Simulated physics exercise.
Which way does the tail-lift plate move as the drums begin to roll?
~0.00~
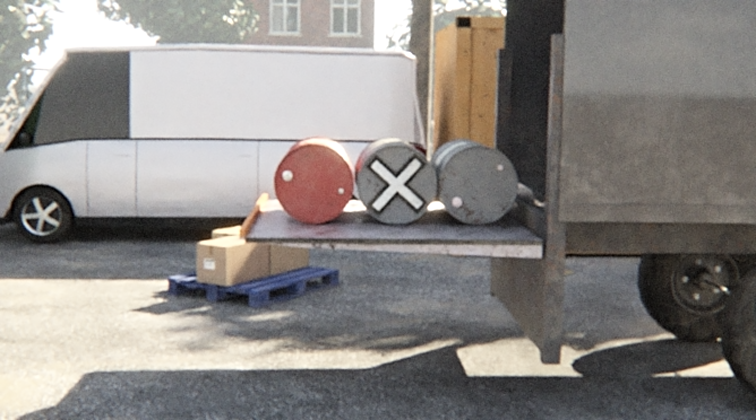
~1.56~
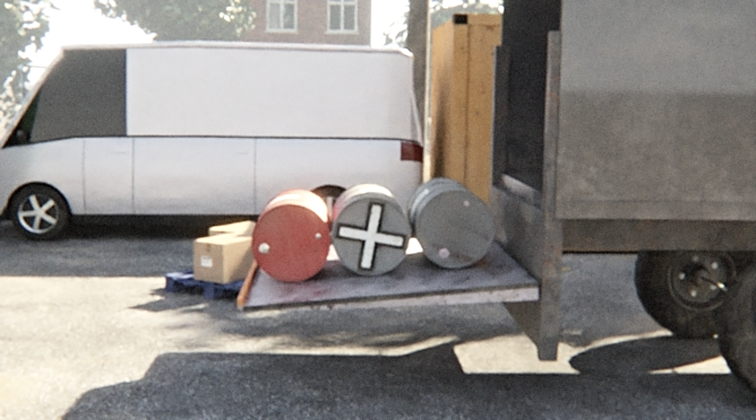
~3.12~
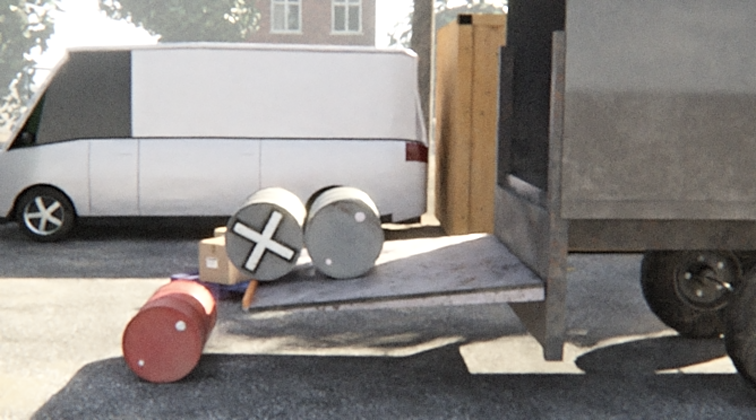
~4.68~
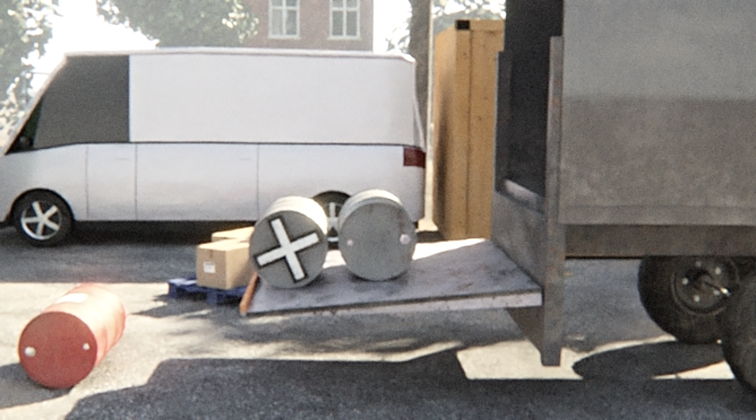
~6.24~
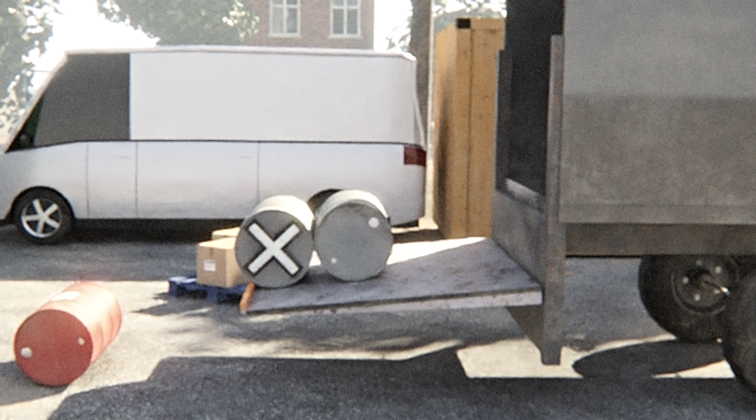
The plate moves down, with its outer edge tipping lower.
